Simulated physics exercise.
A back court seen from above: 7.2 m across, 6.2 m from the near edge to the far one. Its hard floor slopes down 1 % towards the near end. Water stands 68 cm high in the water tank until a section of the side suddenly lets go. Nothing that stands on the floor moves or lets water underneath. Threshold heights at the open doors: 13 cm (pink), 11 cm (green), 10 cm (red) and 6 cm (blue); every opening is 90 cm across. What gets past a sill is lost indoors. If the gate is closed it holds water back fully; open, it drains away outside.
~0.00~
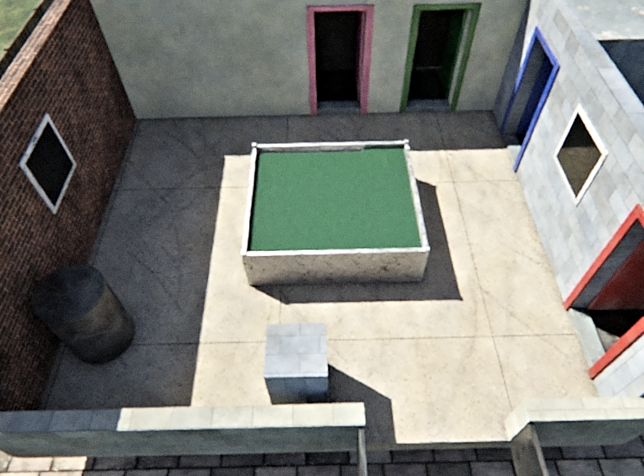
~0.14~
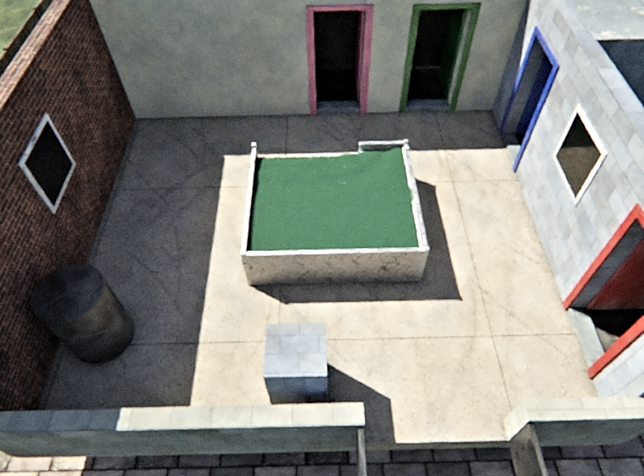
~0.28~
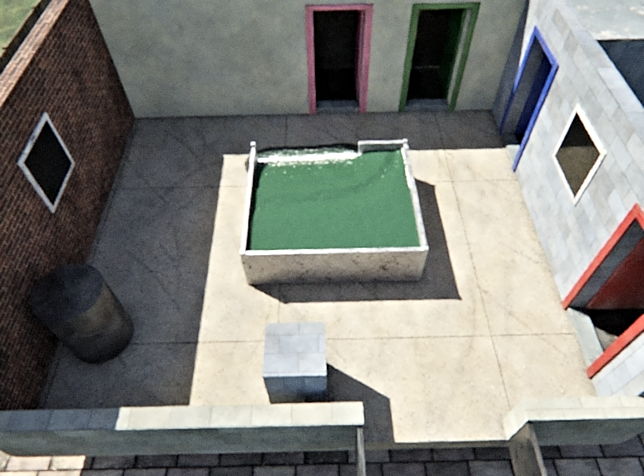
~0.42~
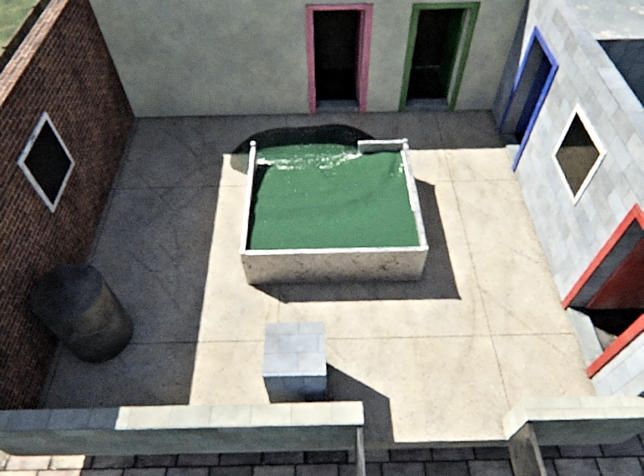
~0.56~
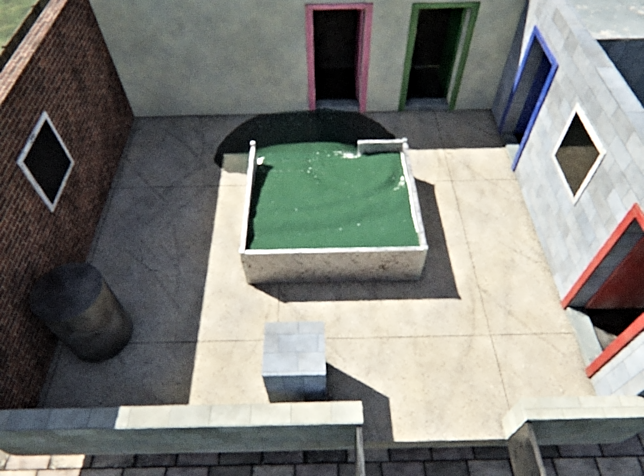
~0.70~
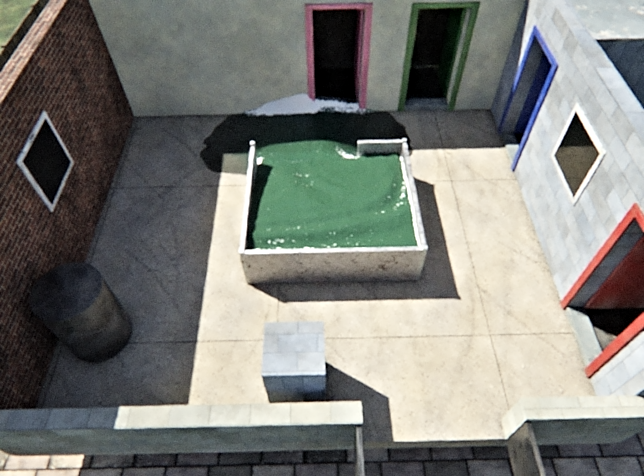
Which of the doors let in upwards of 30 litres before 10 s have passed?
The water let in: At the pink door it exceeds the limit; at the green door it keeps below the limit; at the red door it does not reach the limit; at the blue door it exceeds the limit.
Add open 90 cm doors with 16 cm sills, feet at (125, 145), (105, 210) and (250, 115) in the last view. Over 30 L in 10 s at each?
In turn: Past it, not over, past it.
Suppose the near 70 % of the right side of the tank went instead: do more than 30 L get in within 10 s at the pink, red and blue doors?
Against that limit: Pink below, red above, blue above.
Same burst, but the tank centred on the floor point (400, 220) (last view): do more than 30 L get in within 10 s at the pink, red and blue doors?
Against that limit: Pink above, red not over, blue above.
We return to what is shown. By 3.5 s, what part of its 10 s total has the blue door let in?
Some 20 per cent by then.
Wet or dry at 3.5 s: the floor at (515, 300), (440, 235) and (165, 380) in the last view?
In turn: Dry, dry, not reached.
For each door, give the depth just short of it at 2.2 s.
Depths in cm: Pink 37, green 9, red 0, blue 2.
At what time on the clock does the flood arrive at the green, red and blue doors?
Arrival: Green 1.1 s, red 4.0 s, blue 2.4 s.
After 1.4 s water covers 20 % of the floor and is deepest (48 cm) near (295, 113); pink door 39 cm at the sill, 111 L in, green door 8 cm at the sill, 0 L in, red door not reached, blue door not reached.
After 2.2 s water covers 25 % of the floor and is deepest (46 cm) near (135, 117); pink door 37 cm at the sill, 254 L in, green door 9 cm at the sill, 0 L in, red door not reached, blue door not reached.
After 3.5 s water covers 50 % of the floor and is deepest (32 cm) near (135, 117); pink door 24 cm at the sill, 384 L in, green door 8 cm at the sill, 0 L in, red door not reached, blue door 16 cm at the sill, 28 L in.
After 6.0 s water covers 85 % of the floor and is deepest (21 cm) near (259, 409); pink door 13 cm at the sill, 427 L in, green door 6 cm at the sill, 0 L in, red door 3 cm at the sill, 0 L in, blue door 13 cm at the sill, 114 L in.
After 10.0 s water covers 100 % of the floor and is deepest (17 cm) near (29, 429); pink door 6 cm at the sill, 428 L in, green door 5 cm at the sill, 0 L in, red door 11 cm at the sill, 0 L in, blue door 8 cm at the sill, 156 L in.
